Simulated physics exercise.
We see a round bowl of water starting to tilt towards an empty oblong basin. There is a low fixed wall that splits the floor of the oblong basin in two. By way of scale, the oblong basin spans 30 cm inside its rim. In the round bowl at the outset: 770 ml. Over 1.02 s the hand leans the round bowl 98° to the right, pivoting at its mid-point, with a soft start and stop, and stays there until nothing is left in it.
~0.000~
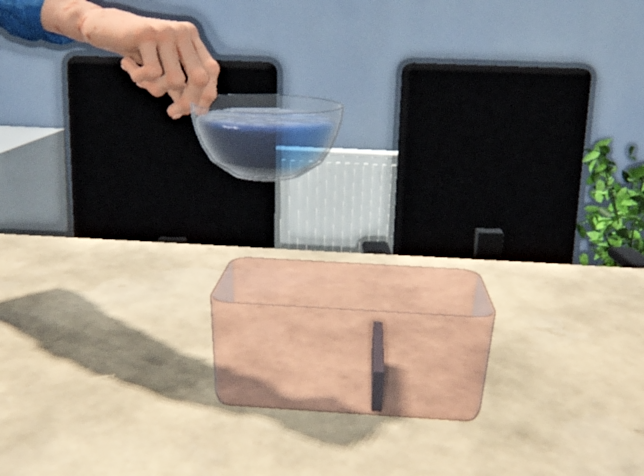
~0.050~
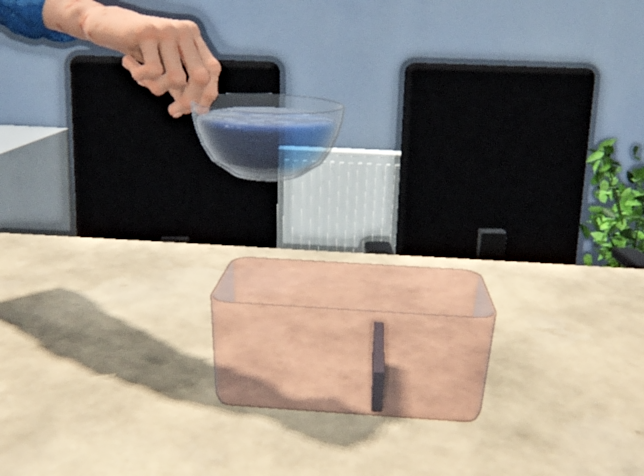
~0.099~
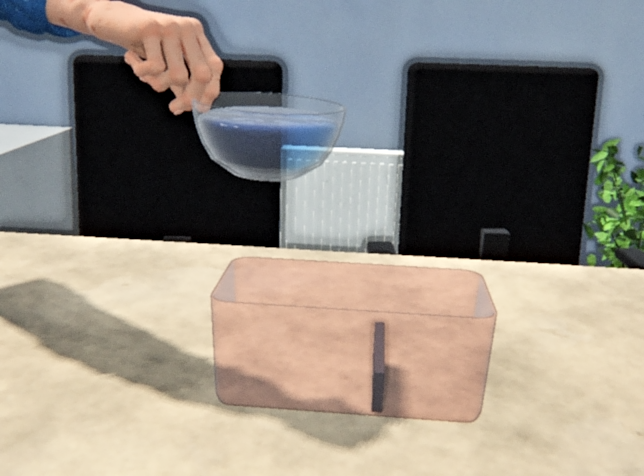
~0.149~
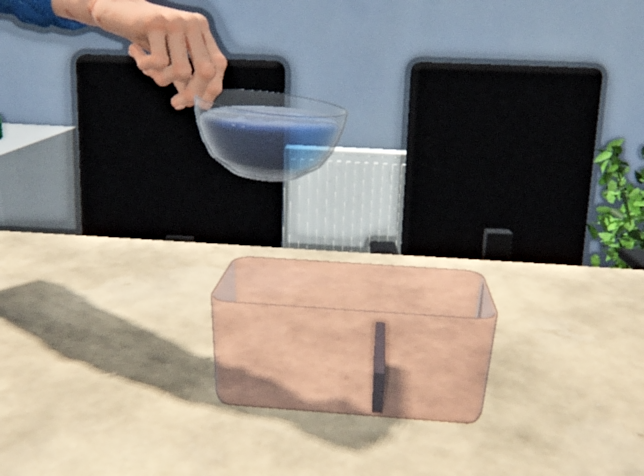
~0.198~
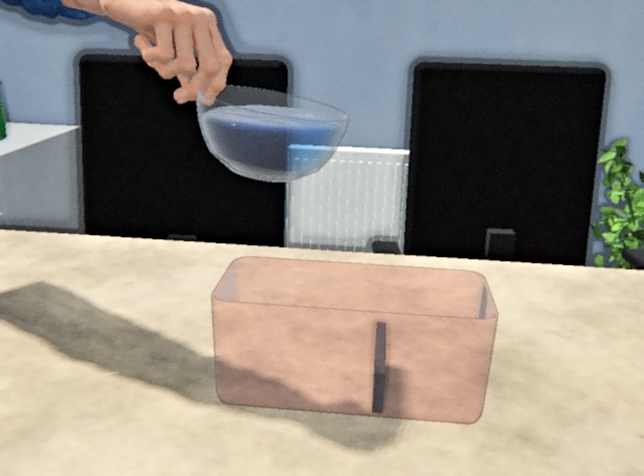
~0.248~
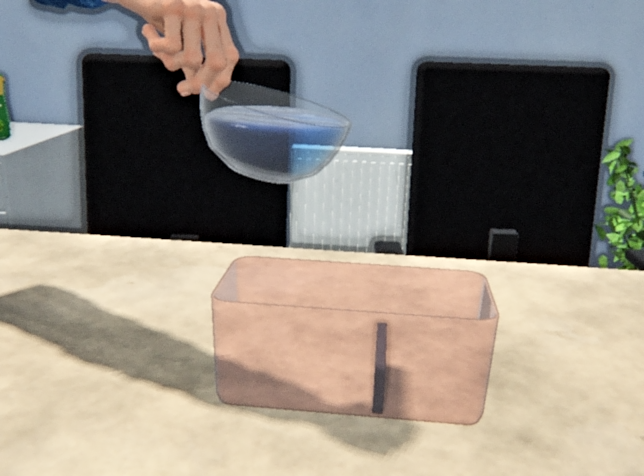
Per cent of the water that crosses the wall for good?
67 per cent.
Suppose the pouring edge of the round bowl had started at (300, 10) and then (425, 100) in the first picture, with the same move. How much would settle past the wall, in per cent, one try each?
In order, 40 and 65 per cent.
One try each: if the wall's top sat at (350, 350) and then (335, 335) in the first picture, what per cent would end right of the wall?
Respectively 80 and 95 %.
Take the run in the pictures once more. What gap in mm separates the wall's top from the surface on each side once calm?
Roughly 40 mm on the left side and roughly 14 mm on the right.
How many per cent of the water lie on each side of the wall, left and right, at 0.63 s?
Around 2 on the left side and 14 on the right side.
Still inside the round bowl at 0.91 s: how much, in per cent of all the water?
Around 3 in a hundred is still there.
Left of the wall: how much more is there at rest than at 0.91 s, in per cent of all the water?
About 12 percent.
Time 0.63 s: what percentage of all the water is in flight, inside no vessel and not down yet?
I'd put it at about 40 percent.
After 0.63 s the tilt is 67° and 44 per cent is still to pour, 2 is left of the wall and 14 right of it.
After 0.91 s the tilt is 95° and 3 per cent is still to pour, 20 is left of the wall and 67 right of it.
After 1.20 s the tilt is 98° and 0 per cent is still to pour, 32 is left of the wall and 67 right of it.
After 1.52 s the tilt is 98° and 0 per cent is still to pour, 32 is left of the wall and 67 right of it.
In the end 32 per cent lies left of the wall, 67 right of it and 1 outside.
